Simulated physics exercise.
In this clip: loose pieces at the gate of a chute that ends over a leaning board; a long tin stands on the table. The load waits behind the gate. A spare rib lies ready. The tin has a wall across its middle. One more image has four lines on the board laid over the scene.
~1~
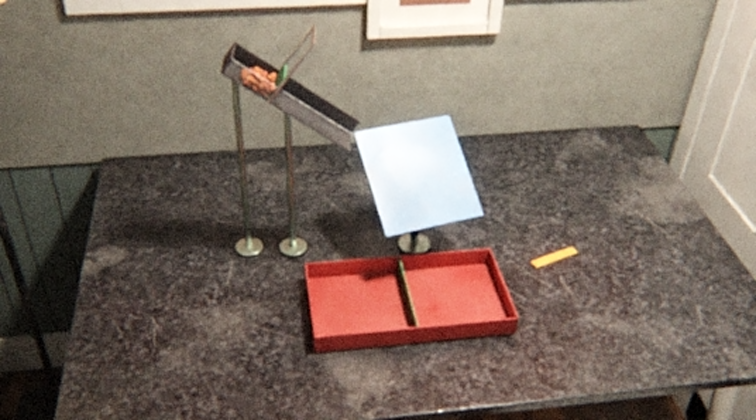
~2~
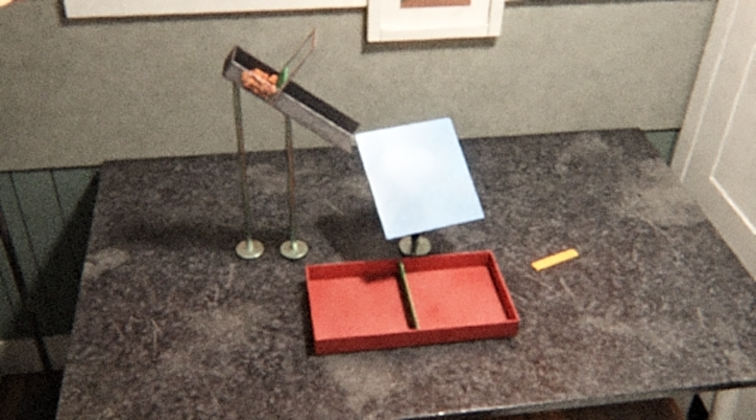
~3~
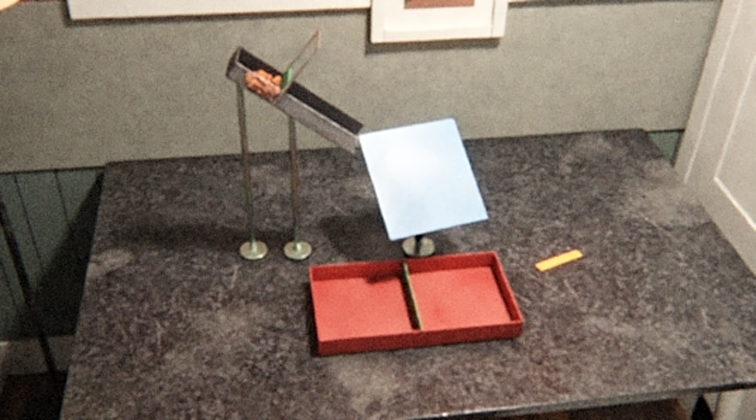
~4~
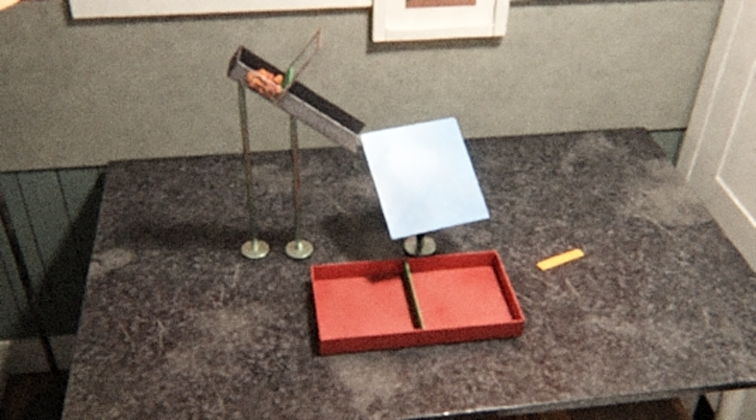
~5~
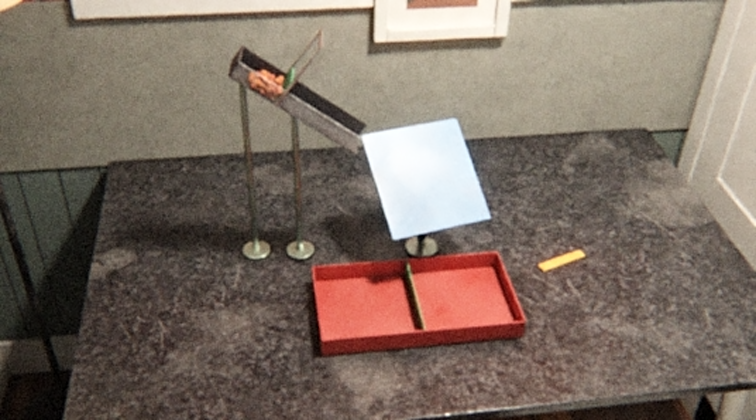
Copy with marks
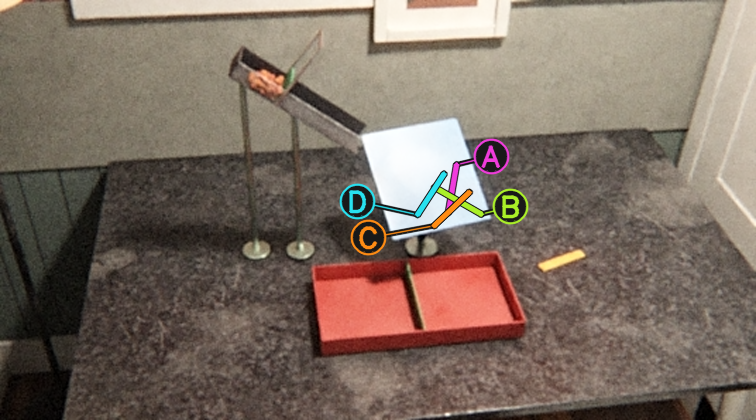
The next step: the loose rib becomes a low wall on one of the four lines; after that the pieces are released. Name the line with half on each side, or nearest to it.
It is D.
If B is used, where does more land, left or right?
More lands on the right.
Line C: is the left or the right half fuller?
Right.
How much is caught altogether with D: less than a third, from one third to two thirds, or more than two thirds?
More than two thirds.
On the marked copy, line A from (456, 164) to (448, 212); line B from (434, 187) to (481, 214); line C from (469, 192) to (434, 225); line D from (444, 174) to (417, 214).
For line A, of what is caught, not one piece in the left half, every piece in the right.
For line B, of what is caught, not one piece in the left half, every piece in the right.
For line C, of what is caught, about a tenth in the left half, almost all in the right.
For line D, of what is caught, roughly a third in the left half, roughly two thirds in the right.
